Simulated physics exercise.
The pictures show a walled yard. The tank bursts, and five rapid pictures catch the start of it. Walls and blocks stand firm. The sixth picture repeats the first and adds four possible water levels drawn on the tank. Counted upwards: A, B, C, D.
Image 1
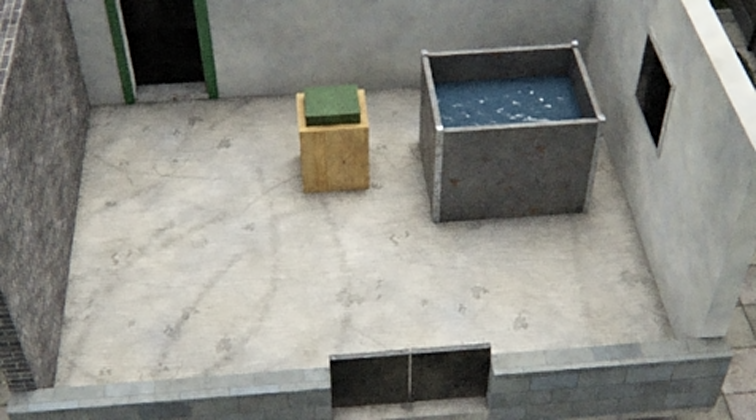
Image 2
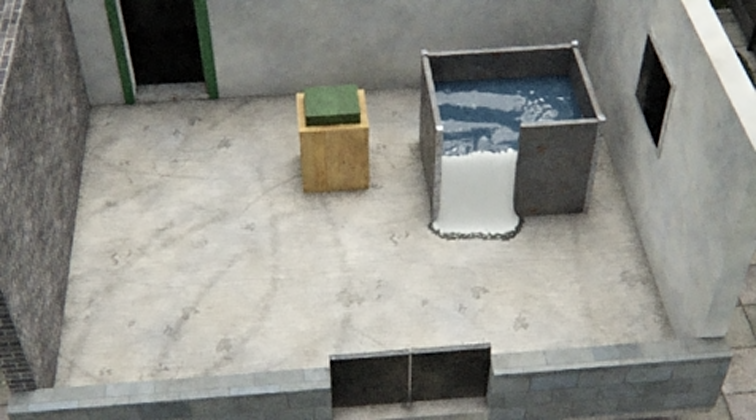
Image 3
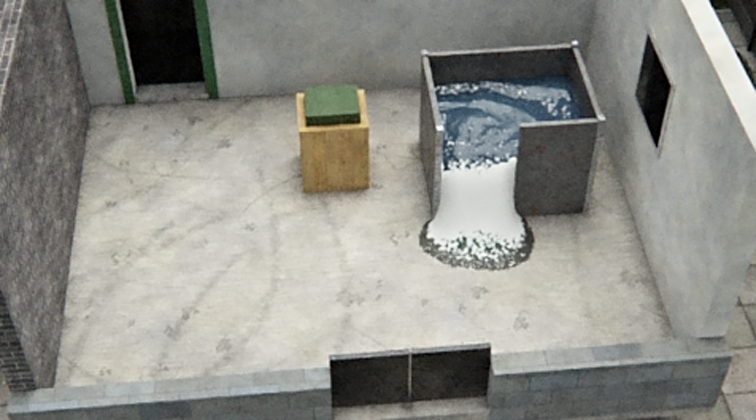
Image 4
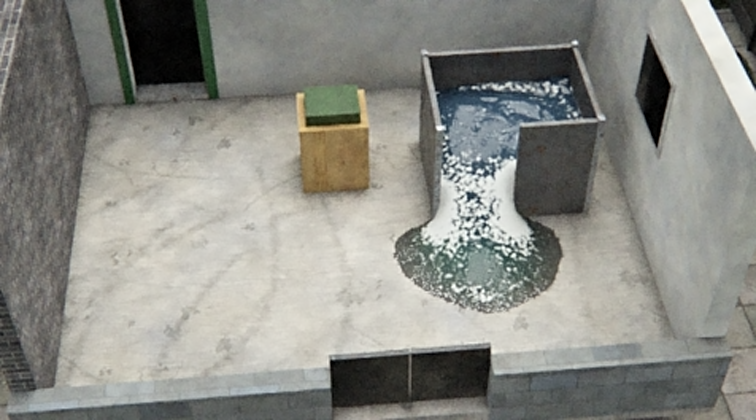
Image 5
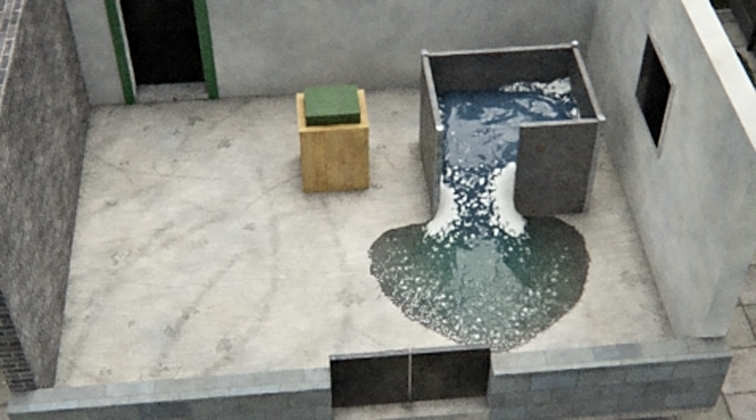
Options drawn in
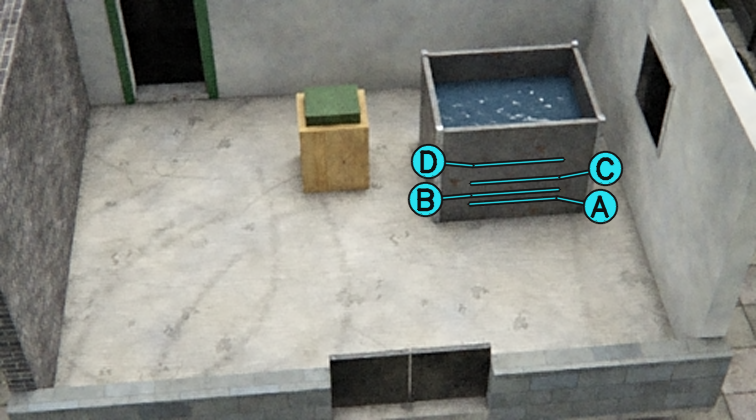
Water rests in a grey tank in a walled yard, beside a wooden box with a green top, then pours white through an opening in the tank's front. It reaches the pale ground and spreads toward the shut gate in a widening, foam-flecked pool, while the level in the tank drops.
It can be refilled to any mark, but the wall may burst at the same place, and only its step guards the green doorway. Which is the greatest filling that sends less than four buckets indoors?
I would pick level D.
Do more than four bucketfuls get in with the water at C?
No, that is safe.
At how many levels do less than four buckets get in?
All of the four.
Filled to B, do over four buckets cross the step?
No, not at all.
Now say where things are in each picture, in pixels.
Water in the tank at rest, its middle at (507, 113); foot of the green doorway at (173, 100); shut gate at (410, 357).
Water covers 1 % of the ground and shows as far out as (511, 232).
Water covers 3 % of the ground and shows as far out as (507, 261).
Water covers 6 % of the ground and shows as far out as (500, 305).
Water covers 11 % of the ground and shows as far out as (549, 315).
On the marked copy, A at (513, 201); B at (514, 192); C at (515, 180); D at (517, 162); from the bottom up A, B, C, D.
For level A, nothing gets over.
For level B, nothing gets over.
For level C, nothing gets over.
For level D, a bucket or two gets in.
